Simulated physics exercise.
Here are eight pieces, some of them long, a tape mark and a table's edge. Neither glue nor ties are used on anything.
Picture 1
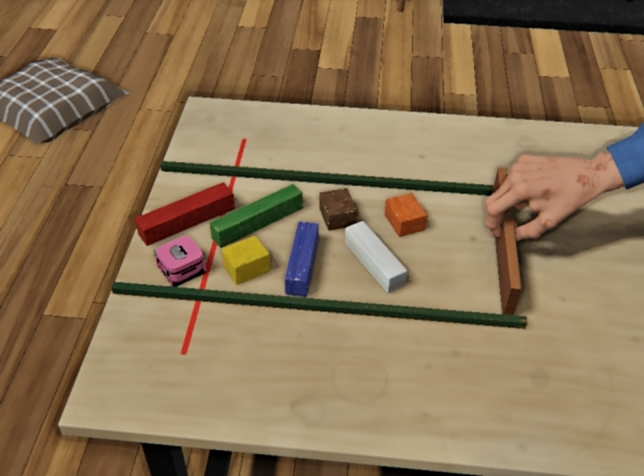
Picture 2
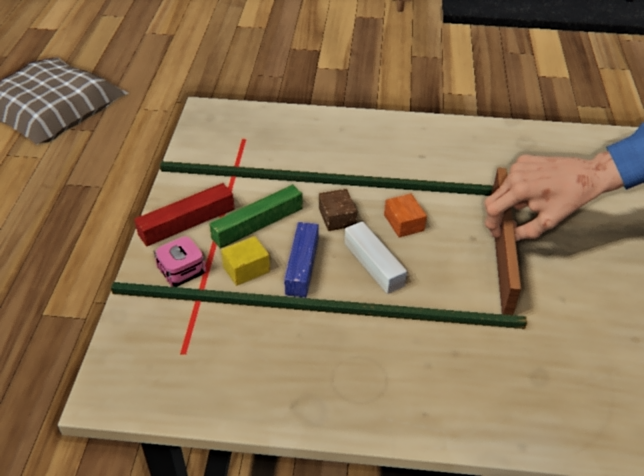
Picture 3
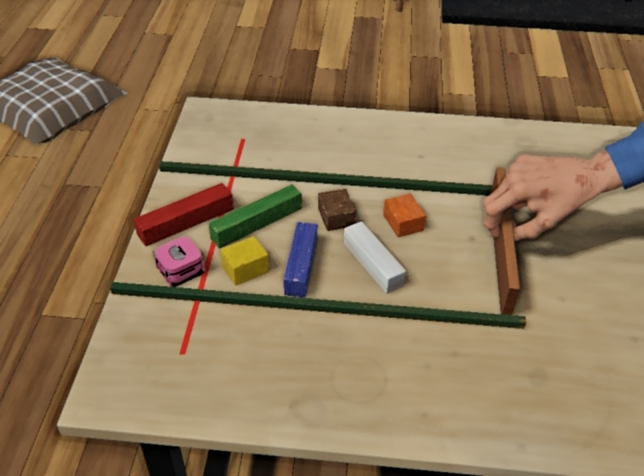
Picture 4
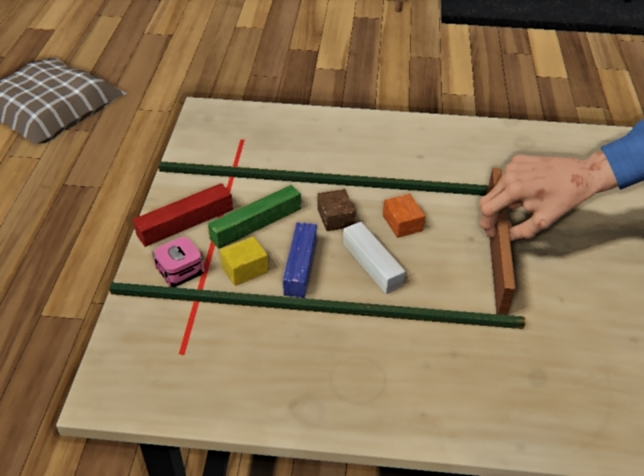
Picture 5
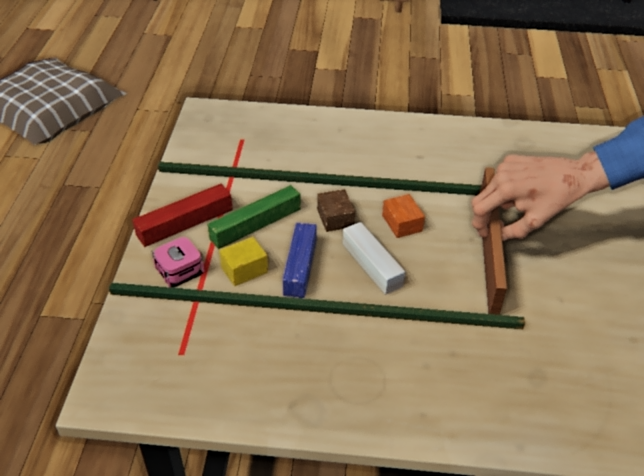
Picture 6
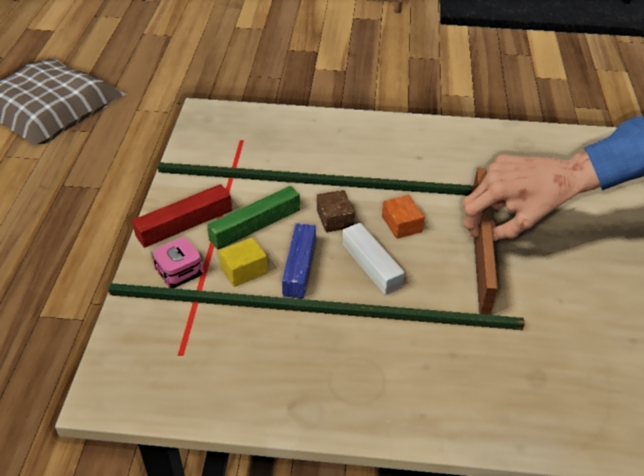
The footage shows colored blocks and a pink case lying between two green rails on a wooden table marked with a red line, while a hand at the right slides an upright brown board slightly left, the pieces staying still.
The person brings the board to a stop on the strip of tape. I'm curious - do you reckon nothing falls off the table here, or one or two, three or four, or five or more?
Falls come to a total of one or two.
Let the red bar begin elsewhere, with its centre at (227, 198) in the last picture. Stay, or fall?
Red bar: Gone.
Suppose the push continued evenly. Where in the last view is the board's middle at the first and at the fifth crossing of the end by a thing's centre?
Its middle is near (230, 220) and then near (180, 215).
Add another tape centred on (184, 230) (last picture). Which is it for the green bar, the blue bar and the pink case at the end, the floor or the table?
The outcome is that the green bar goes down, the blue bar does not come off and the pink case goes down.
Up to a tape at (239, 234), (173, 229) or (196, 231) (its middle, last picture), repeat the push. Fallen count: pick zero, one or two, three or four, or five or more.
In the order the places were given: No fall at all, 5 or more, either three or four.
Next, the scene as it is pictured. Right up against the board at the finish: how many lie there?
Looks like 2 of them, all told.
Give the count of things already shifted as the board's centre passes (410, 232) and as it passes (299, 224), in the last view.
Moved so far: 1, then 7.
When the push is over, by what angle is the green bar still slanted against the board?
It measures close to 0 degrees.
Soon after, none off yet; red bar at rest near (183, 215); pink case at rest near (178, 263); yellow block at rest near (244, 262).
After that, none off yet; red bar moving near (178, 212); pink case at rest near (178, 263); yellow block displaced a little near (223, 260).
In the end, the number that fall off is one or two; gone, pink case and red bar.
